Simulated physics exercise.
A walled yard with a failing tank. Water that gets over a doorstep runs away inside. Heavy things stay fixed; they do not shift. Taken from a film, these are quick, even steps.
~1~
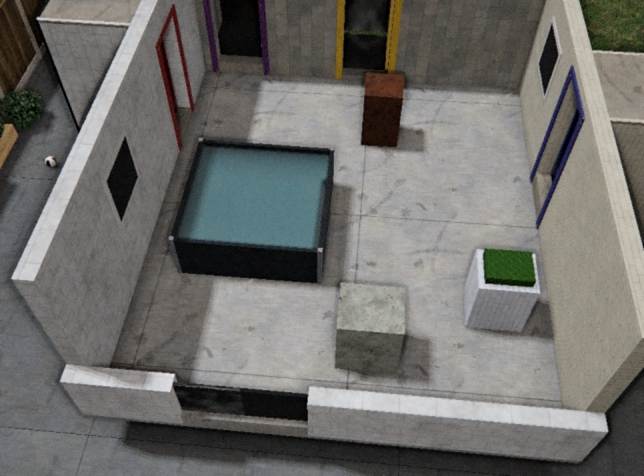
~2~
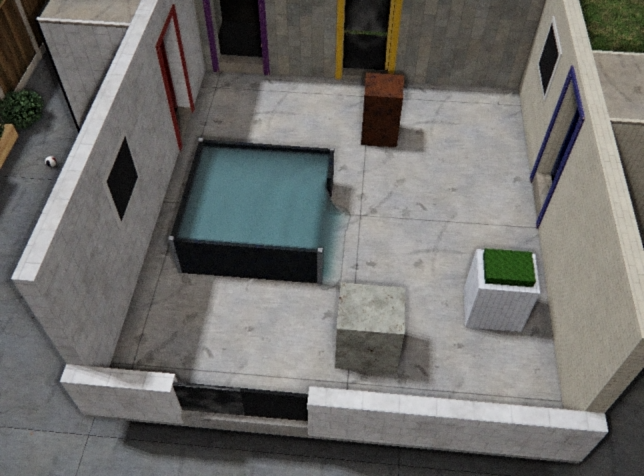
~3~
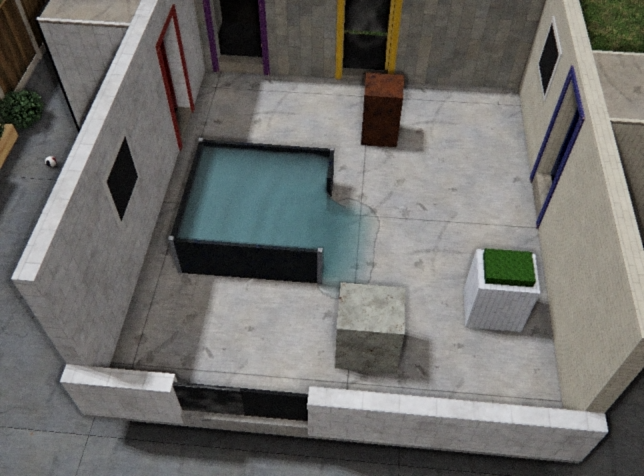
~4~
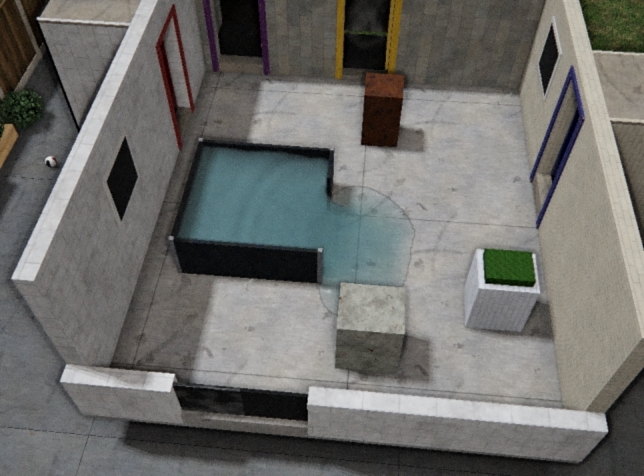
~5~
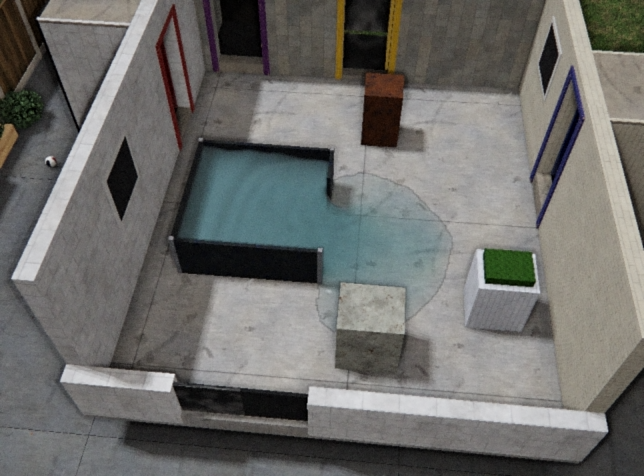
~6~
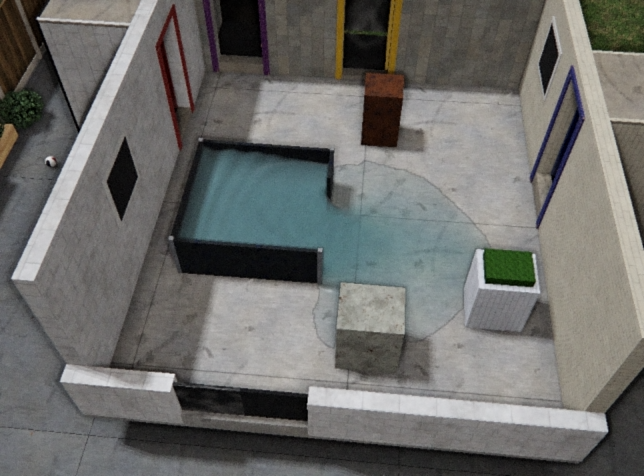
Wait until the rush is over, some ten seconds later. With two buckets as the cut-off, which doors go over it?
Purple door: Not over the line on that one. Yellow door: Not over the line on that one. Blue door: Not over the line on that one. Red door: Not over the line on that one.
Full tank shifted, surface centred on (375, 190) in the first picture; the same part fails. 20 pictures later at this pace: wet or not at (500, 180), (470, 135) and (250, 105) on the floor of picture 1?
Going through the three spots in turn: Gets wet, gets wet, stays untouched.
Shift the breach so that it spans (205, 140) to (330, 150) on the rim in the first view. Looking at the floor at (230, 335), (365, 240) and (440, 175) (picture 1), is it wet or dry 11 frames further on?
Point by point: Untouched, untouched and swamped.
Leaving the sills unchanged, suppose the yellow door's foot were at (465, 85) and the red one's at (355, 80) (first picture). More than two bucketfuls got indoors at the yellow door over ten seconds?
Note: Yellow beats the limit.
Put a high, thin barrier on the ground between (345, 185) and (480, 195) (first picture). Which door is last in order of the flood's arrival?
The one in red comes last.
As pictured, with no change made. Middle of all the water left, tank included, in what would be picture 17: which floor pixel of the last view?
Point: (366, 248).
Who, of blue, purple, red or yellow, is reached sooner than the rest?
That's the blue-painted one.
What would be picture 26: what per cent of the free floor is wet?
I reckon around 50 %.
A moment on, water covers 30 % of the floor; the purple door not reached, the yellow door not reached, the blue door wet at the sill, nothing in, the red door not reached.
Next, water covers 40 % of the floor; the purple door not reached, the yellow door not reached, the blue door wet at the sill, nothing in, the red door not reached.
Then, water covers 50 % of the floor; the purple door not reached, the yellow door not reached, the blue door wet at the sill, nothing in, the red door not reached.
Later, water covers 85 % of the floor; the purple door wet at the sill, nothing in, the yellow door wet at the sill, nothing in, the blue door wet at the sill, nothing in, the red door not reached.
In the end, water covers 100 % of the floor; the purple door wet at the sill, nothing in, the yellow door under two buckets in, the blue door wet at the sill, nothing in, the red door wet at the sill, nothing in.
